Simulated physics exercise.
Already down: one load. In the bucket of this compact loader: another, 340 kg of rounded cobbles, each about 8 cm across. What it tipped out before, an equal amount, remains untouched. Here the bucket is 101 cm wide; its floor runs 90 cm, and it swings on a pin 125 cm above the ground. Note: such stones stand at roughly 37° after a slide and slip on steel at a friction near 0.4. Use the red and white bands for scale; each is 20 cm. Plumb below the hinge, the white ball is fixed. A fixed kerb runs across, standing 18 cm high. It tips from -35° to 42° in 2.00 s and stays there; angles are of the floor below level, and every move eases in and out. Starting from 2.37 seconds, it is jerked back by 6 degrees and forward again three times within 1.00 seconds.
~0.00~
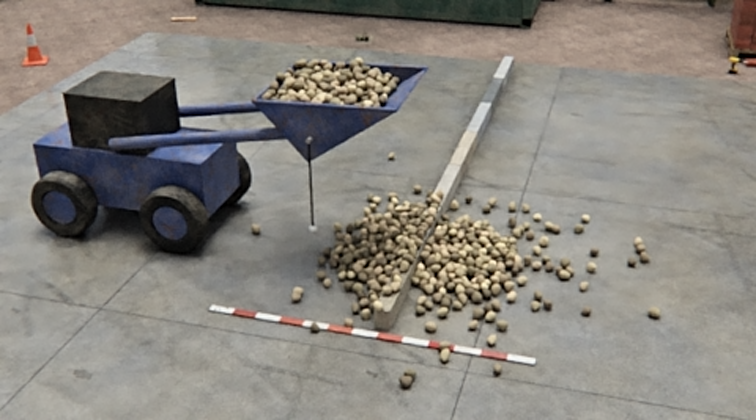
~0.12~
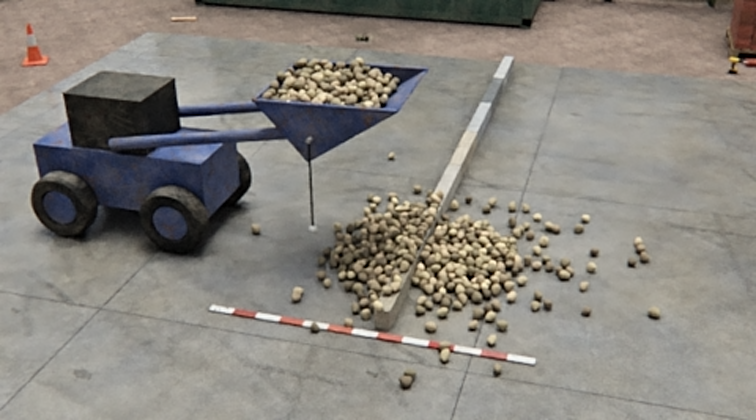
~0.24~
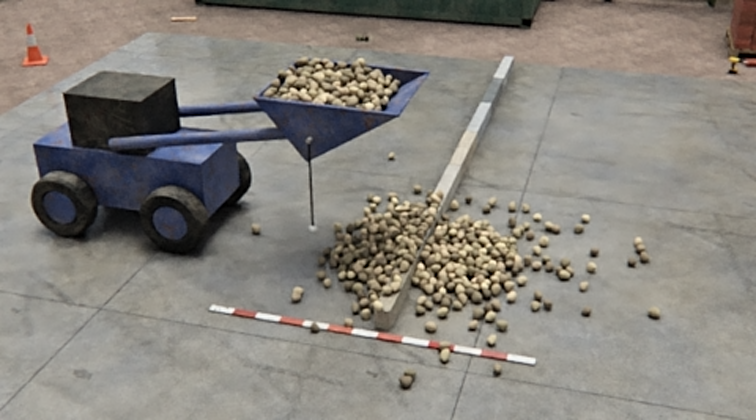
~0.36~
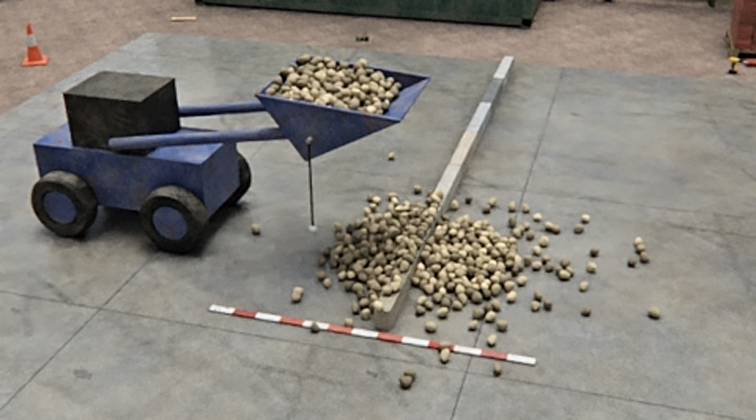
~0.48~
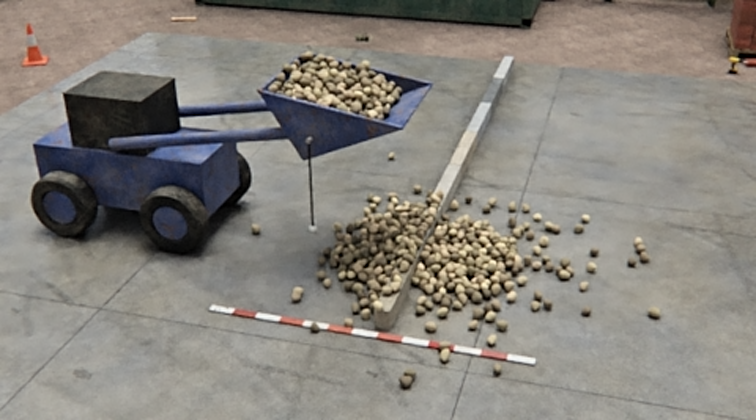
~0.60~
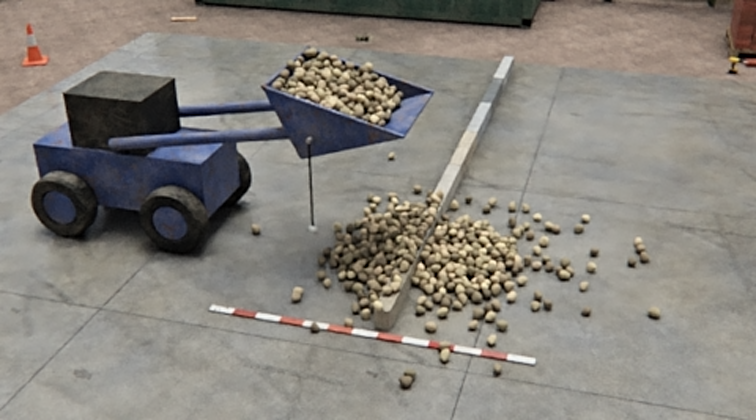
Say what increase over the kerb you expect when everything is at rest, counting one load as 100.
Some 75 per cent is added.
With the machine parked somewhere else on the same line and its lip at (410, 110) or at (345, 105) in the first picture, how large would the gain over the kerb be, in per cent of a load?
Roughly 95 and 5 percent, in that order.
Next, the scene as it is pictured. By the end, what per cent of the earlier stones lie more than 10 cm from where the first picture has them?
Near 10 per cent, I reckon.
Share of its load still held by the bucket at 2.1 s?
Roughly 15 per cent of its load.
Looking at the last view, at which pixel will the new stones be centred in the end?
I'd say close to (448, 247).
After 1.5 s the floor is at 30°; in per cent of one load, 95 in the bucket, 55 on this side of the kerb, 50 over the kerb; the foremost stones are at (623, 268).
After 2.1 s the floor is at 42°; in per cent of one load, 17 in the bucket, 89 on this side of the kerb, 95 over the kerb; the foremost stones are at (623, 268).
After 3.8 s the floor is at 42°; in per cent of one load, 0 in the bucket, 75 on this side of the kerb, 125 over the kerb; the foremost stones are at (624, 271).
After 6.3 s the floor is at 42°; in per cent of one load, 0 in the bucket, 75 on this side of the kerb, 125 over the kerb; the foremost stones are at (624, 271). Net gain over the kerb, 75.
